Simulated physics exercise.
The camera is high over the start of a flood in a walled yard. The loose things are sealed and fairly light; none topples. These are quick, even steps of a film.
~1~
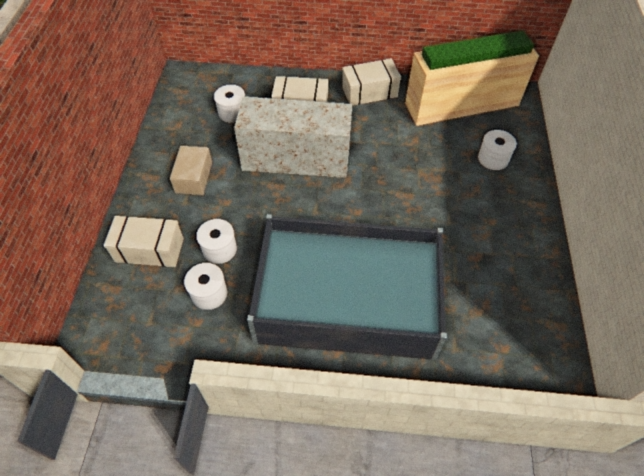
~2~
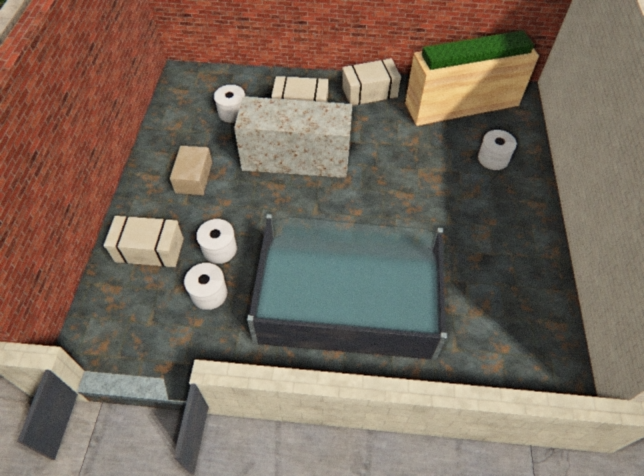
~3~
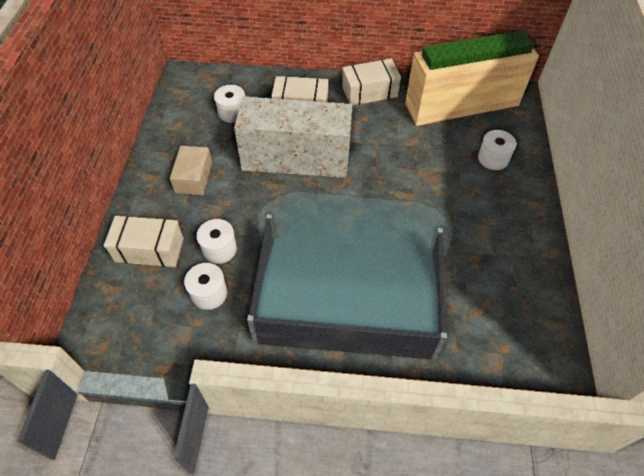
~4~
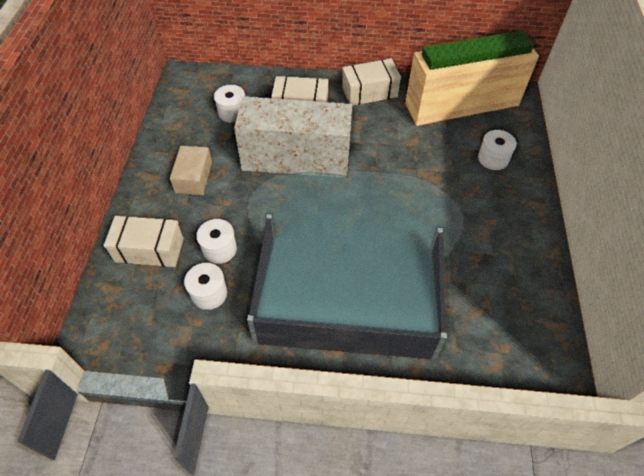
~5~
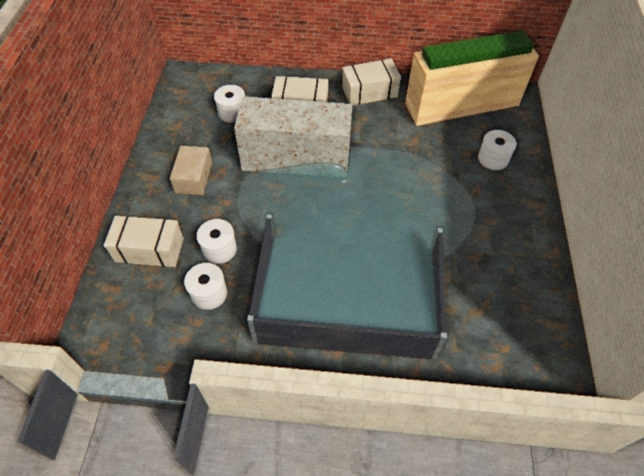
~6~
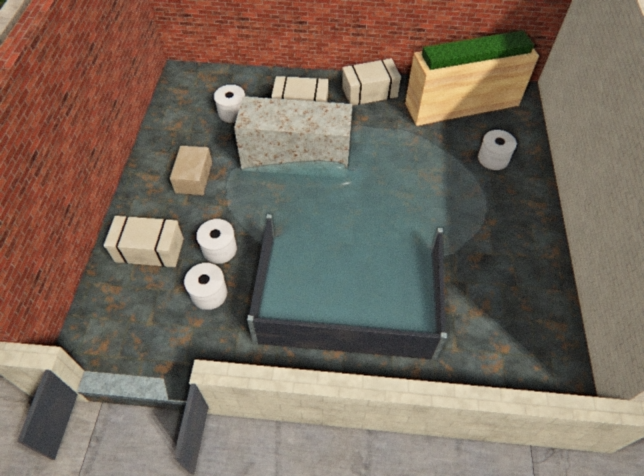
In a brick-walled yard with a dark, mottled floor, a rectangular tank of blue-green water stands among pale crates, white rolls and a stone block. The tank's far side disappears, and water spreads out in a widening rounded sheet, reaching the block's base, while the surrounding objects stay put.
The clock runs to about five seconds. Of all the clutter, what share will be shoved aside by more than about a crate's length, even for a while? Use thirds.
That comes to one to two thirds.
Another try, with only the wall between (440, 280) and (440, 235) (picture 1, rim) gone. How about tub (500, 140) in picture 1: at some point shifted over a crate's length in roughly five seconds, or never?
Answer: Moved that far.
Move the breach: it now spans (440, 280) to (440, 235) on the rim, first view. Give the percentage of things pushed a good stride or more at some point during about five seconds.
I make it 10 per cent.
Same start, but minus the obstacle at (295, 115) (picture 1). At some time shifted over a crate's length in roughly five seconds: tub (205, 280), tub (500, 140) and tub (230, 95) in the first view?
In turn: Short of that, moved that far, yes.
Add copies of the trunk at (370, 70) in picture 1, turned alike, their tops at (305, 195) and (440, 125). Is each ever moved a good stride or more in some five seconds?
As listed: Shifted that much, pushed that far.
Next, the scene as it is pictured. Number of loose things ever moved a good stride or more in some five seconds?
4 of them.
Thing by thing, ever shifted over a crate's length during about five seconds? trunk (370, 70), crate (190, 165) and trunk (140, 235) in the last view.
One after the other: That far or more, that far or more, yes.
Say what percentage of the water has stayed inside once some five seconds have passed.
About 98 per cent.
A moment on, 0 of 8 are well off their spots; 0 afloat.
Next, 3 of 8 are well off their spots; 1 afloat.
Later, 4 of 8 are well off their spots; 2 afloat.
In the end, 3 of 8 are well off their spots, and 4 have been at some point; 4 afloat.
